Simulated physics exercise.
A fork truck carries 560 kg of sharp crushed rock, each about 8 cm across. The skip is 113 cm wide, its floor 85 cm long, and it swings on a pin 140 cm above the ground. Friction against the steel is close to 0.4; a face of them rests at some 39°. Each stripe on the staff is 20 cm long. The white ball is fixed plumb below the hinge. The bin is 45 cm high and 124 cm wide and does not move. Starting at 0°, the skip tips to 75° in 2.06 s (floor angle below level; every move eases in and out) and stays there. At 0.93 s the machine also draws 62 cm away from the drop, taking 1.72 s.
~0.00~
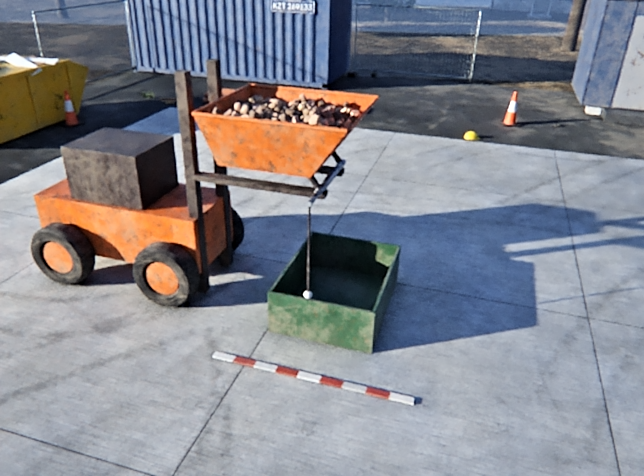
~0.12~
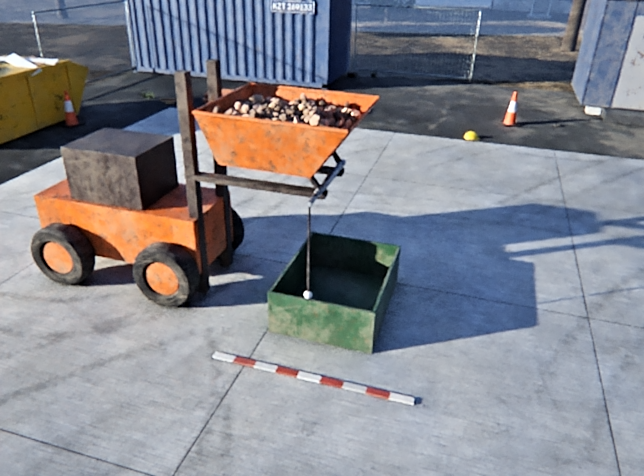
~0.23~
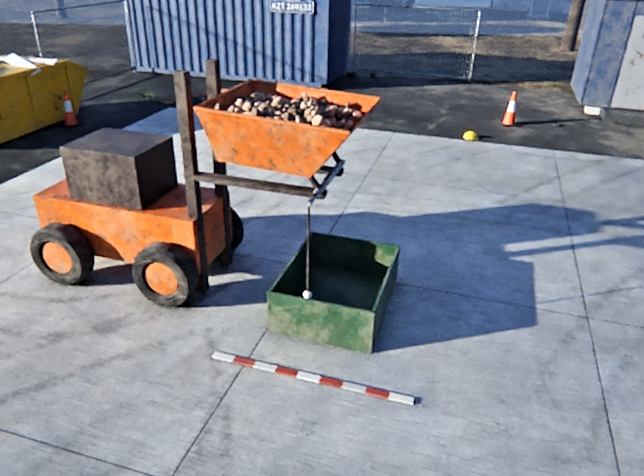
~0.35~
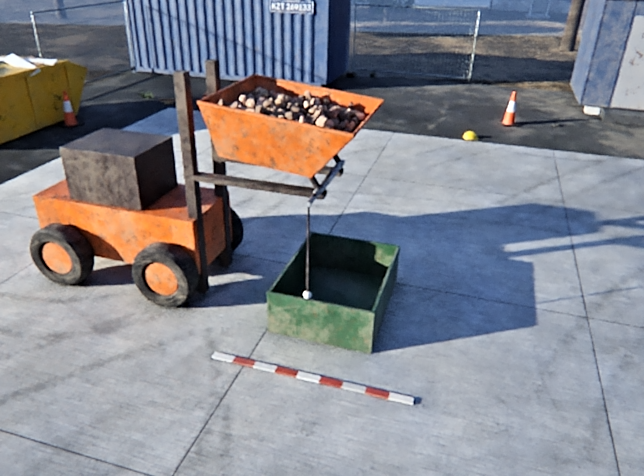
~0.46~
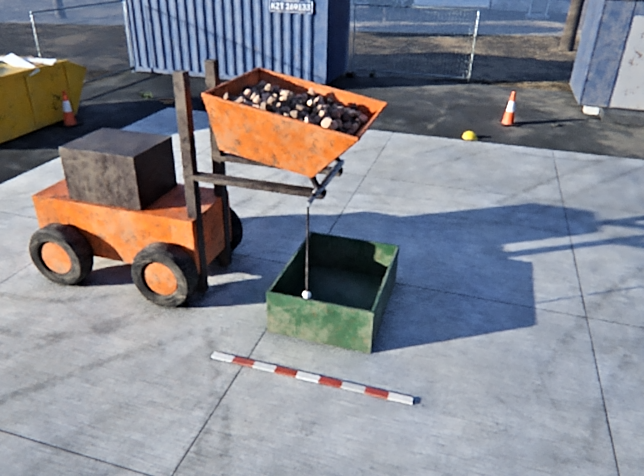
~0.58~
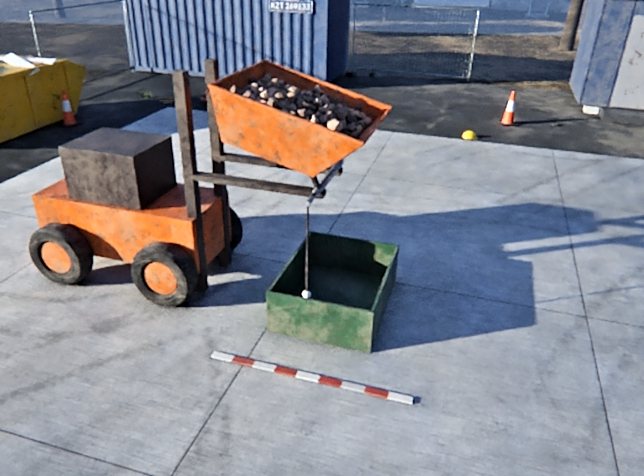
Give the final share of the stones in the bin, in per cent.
Close to 70 in a hundred.
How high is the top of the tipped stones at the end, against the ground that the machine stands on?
Some 66 cm above that level.
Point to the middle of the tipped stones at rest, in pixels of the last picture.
Around (362, 300).
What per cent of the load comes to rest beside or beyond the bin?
Some 30 per cent of the load.
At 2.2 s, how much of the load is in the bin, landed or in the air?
About 15 per cent by then.
After 1.5 s the floor is at 63°; 99 % in the skip, 1 % beside or beyond the bin; the foremost stones are at (395, 201).
After 2.2 s the floor is at 75°; 66 % in the skip, 16 % in the bin, 17 % beside or beyond the bin; the foremost stones are at (449, 339).
After 3.1 s the floor is at 75°; 29 % in the skip, 43 % in the bin, 28 % beside or beyond the bin; the foremost stones are at (538, 319).
After 5.8 s the floor is at 75°; 0 % in the skip, 71 % in the bin, 29 % beside or beyond the bin; the foremost stones are at (540, 319).
